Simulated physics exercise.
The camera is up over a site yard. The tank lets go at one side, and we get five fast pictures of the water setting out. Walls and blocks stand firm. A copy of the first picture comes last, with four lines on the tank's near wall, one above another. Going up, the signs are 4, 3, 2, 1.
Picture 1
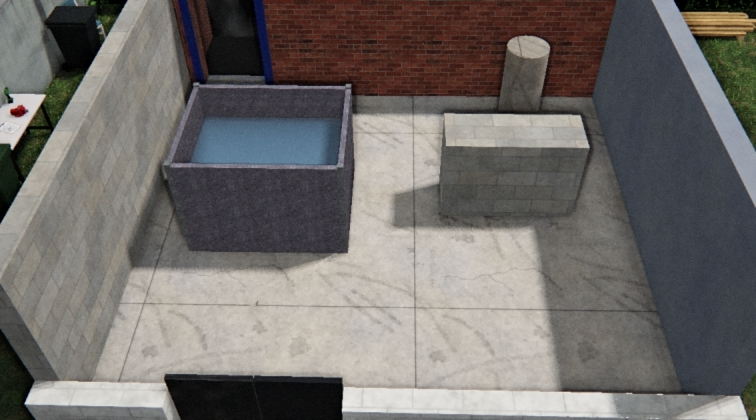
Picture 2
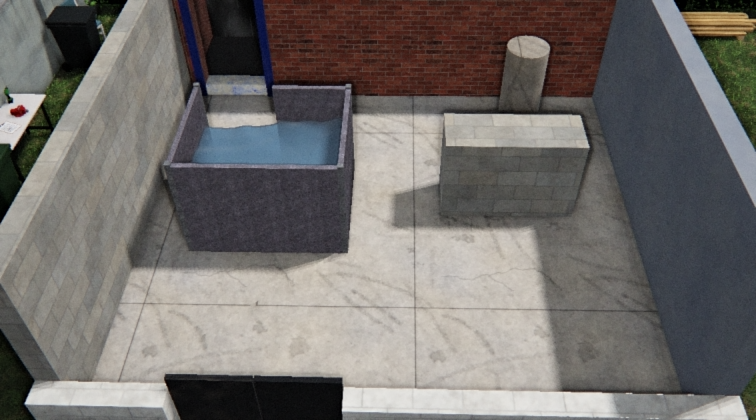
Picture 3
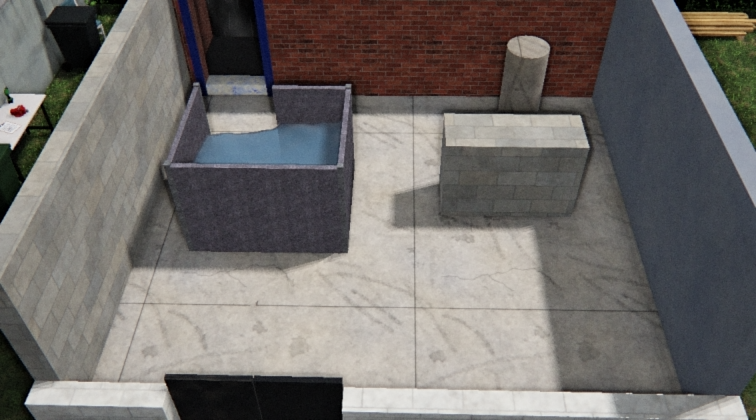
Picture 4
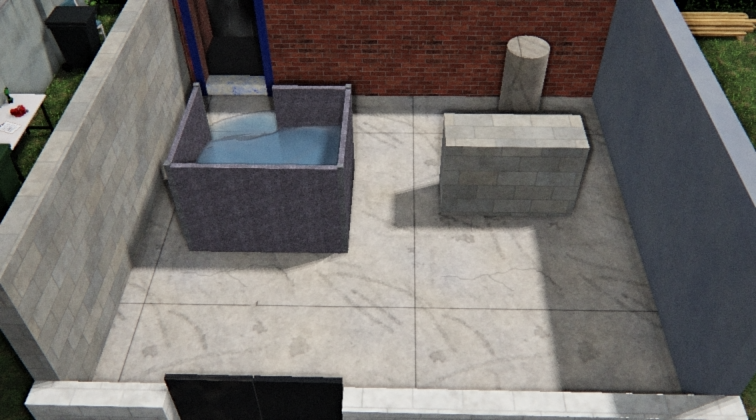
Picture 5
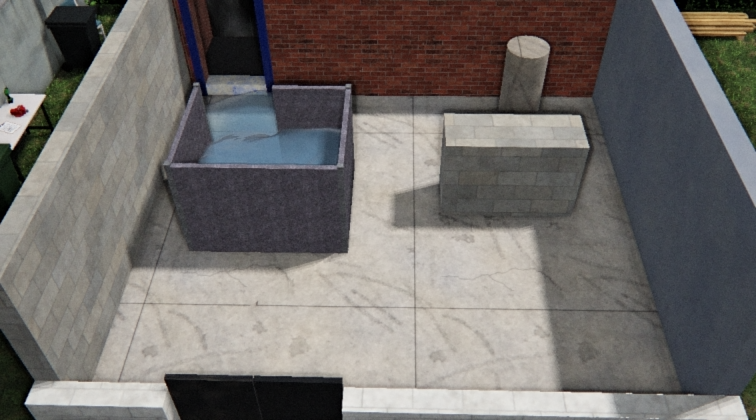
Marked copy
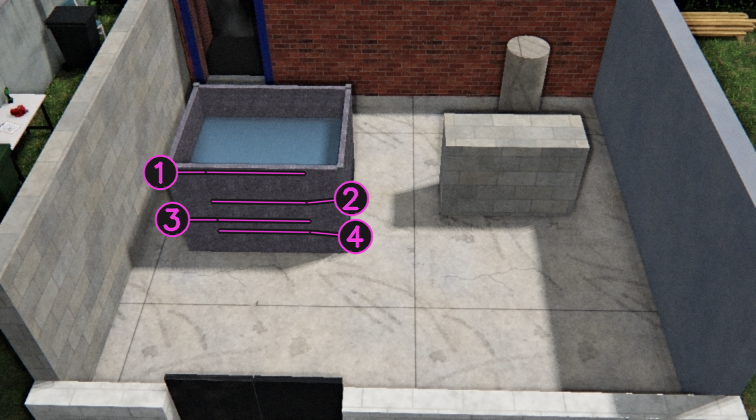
Water in an open dark purple-grey tank shifts at the left of a walled, pale concrete yard, seen from above. Behind the tank is a blue-framed doorway in a red brick wall, with a pale block and a round column at right and a shut black gate in front. A gap opens in the tank's back wall, the water dips and ripples, and bluish water spreads through the gap, while the camera stays still.
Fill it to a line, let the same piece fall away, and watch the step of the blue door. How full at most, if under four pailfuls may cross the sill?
Take 4.
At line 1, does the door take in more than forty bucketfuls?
Yes, clearly.
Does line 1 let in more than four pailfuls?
Yes.
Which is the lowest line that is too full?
Line 3.
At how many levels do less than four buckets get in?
One.
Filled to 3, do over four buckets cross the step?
Yes, it does.
In magenta, 1 at (254, 172); 2 at (259, 202); 3 at (263, 220); 4 at (265, 231); from the bottom up 4, 3, 2, 1.
For line 1, dozens of bucketfuls pour in.
For line 2, dozens of bucketfuls pour in.
For line 3, about 9 bucketfuls get in.
For line 4, a bucket or two gets in.
